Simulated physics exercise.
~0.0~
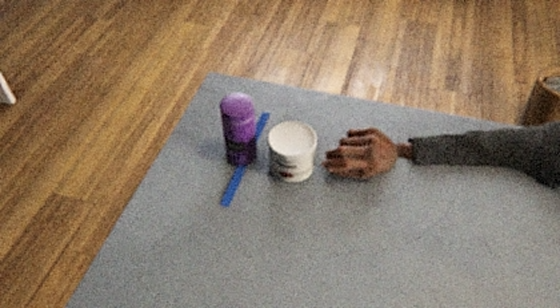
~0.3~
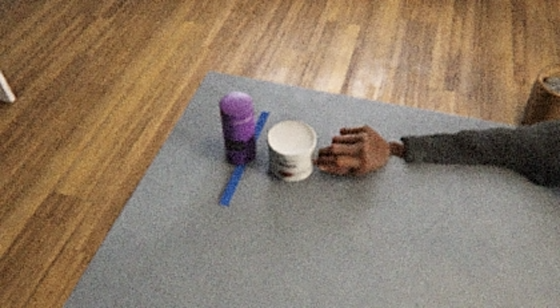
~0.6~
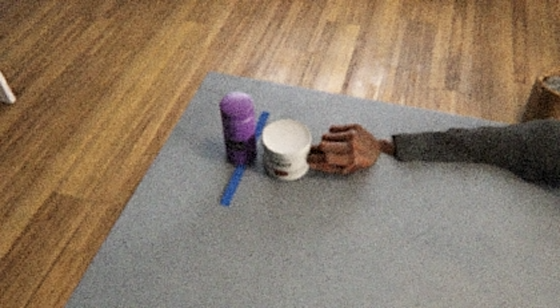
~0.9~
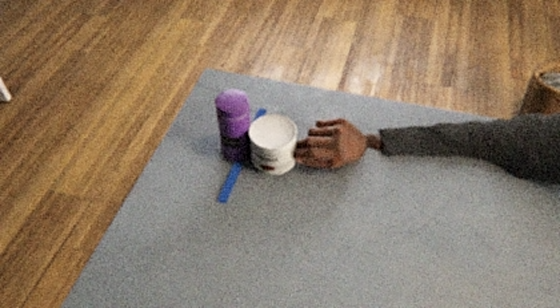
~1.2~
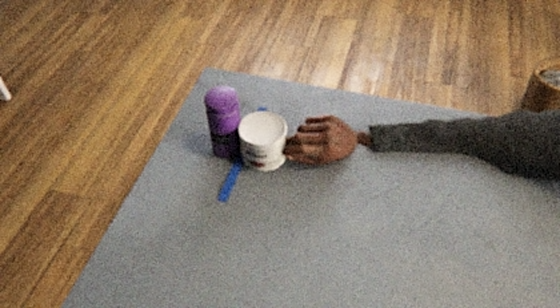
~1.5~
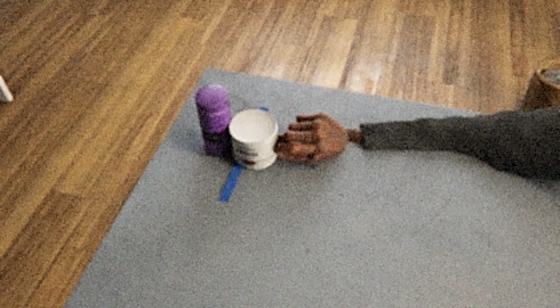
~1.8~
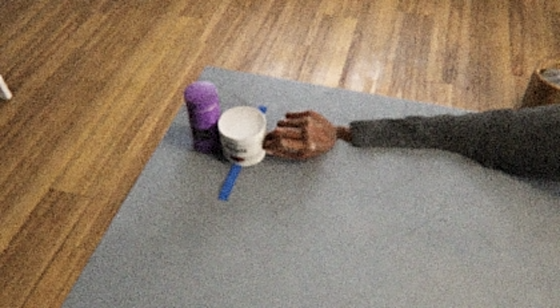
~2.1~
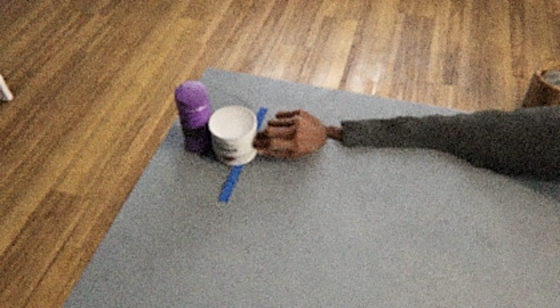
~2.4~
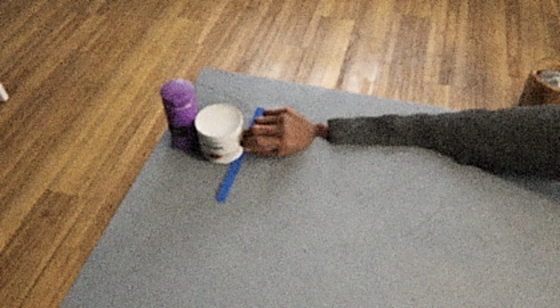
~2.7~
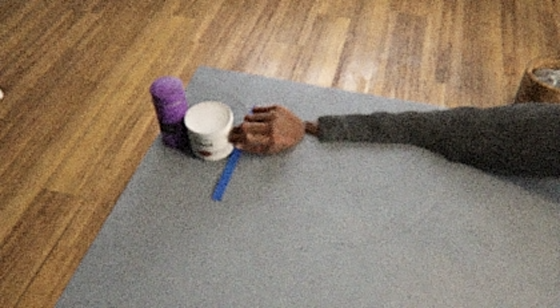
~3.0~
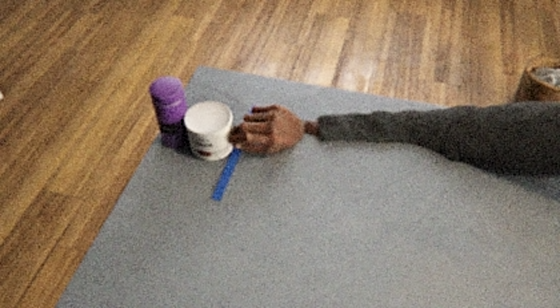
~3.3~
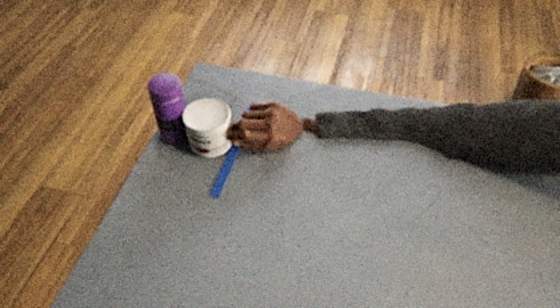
A white tub was pushed left across a grey tabletop by a hand until it met an upright purple jar, and both slid past the blue tape strip together, stopping near the table's left edge with the jar still standing.
